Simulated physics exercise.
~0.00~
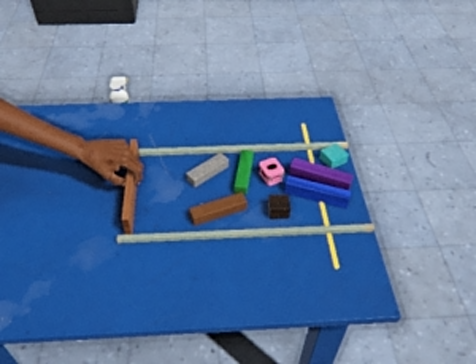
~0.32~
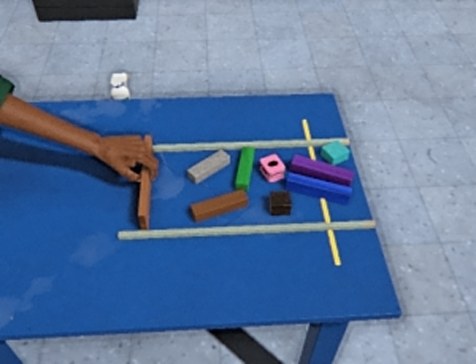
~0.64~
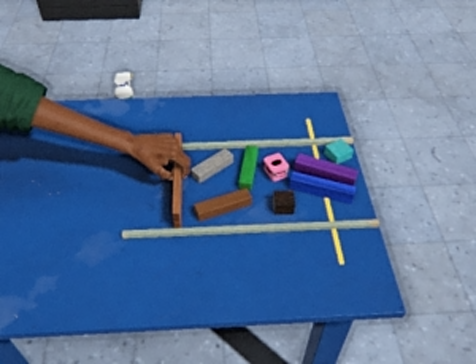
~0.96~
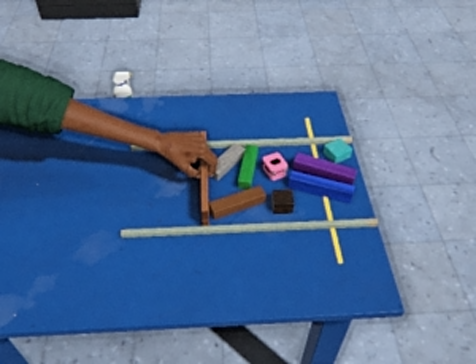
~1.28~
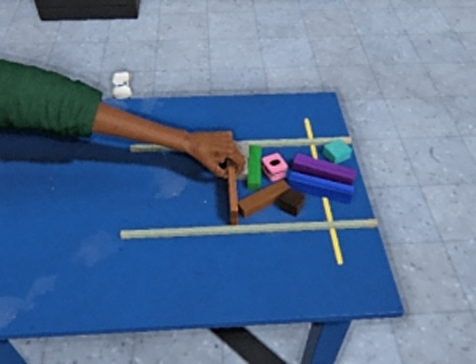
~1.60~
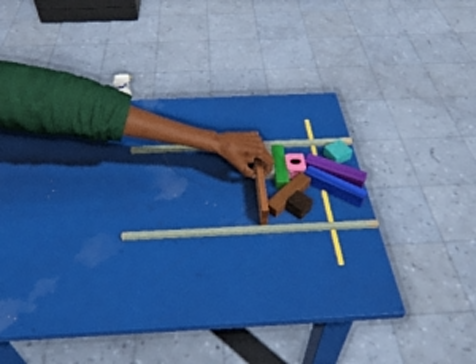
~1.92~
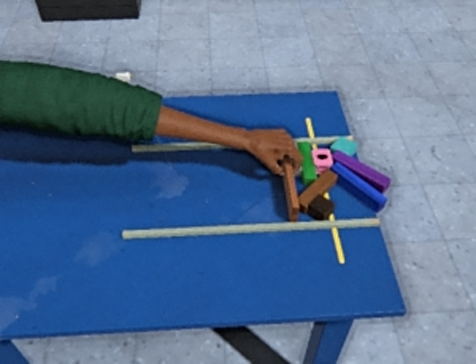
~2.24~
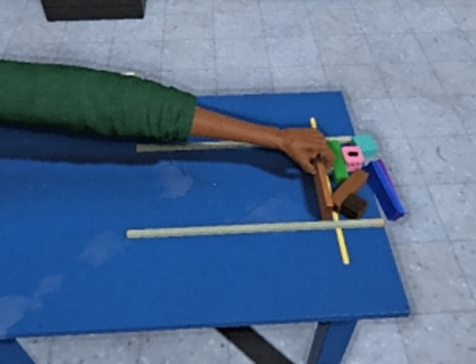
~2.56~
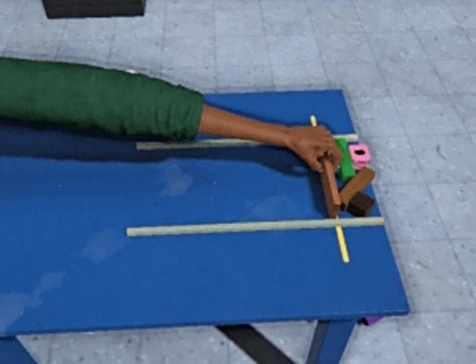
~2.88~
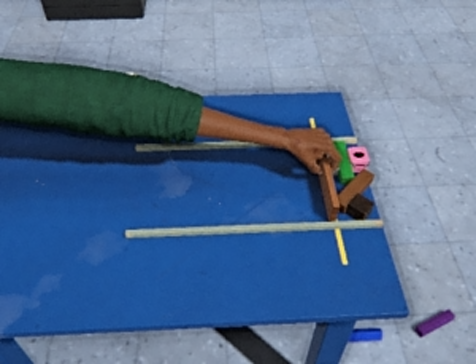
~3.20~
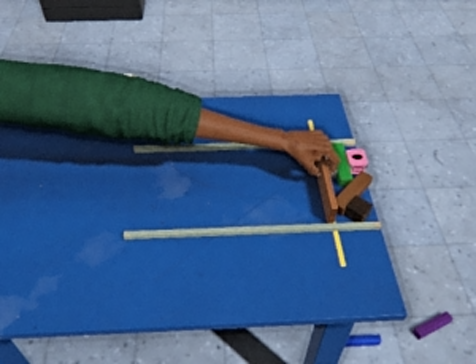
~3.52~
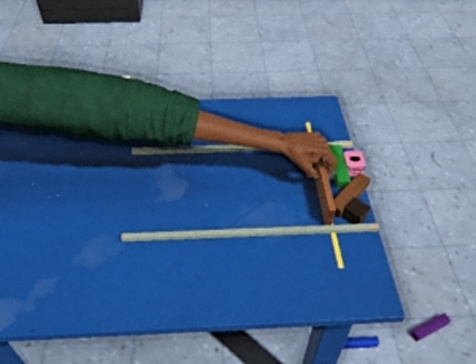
A hand pushed a brown board rightward between two rails, bunching up the colorful pieces ahead of it until the purple, blue and turquoise ones dropped off the table's edge, then held it still at the yellow tape while the rest stayed on top.
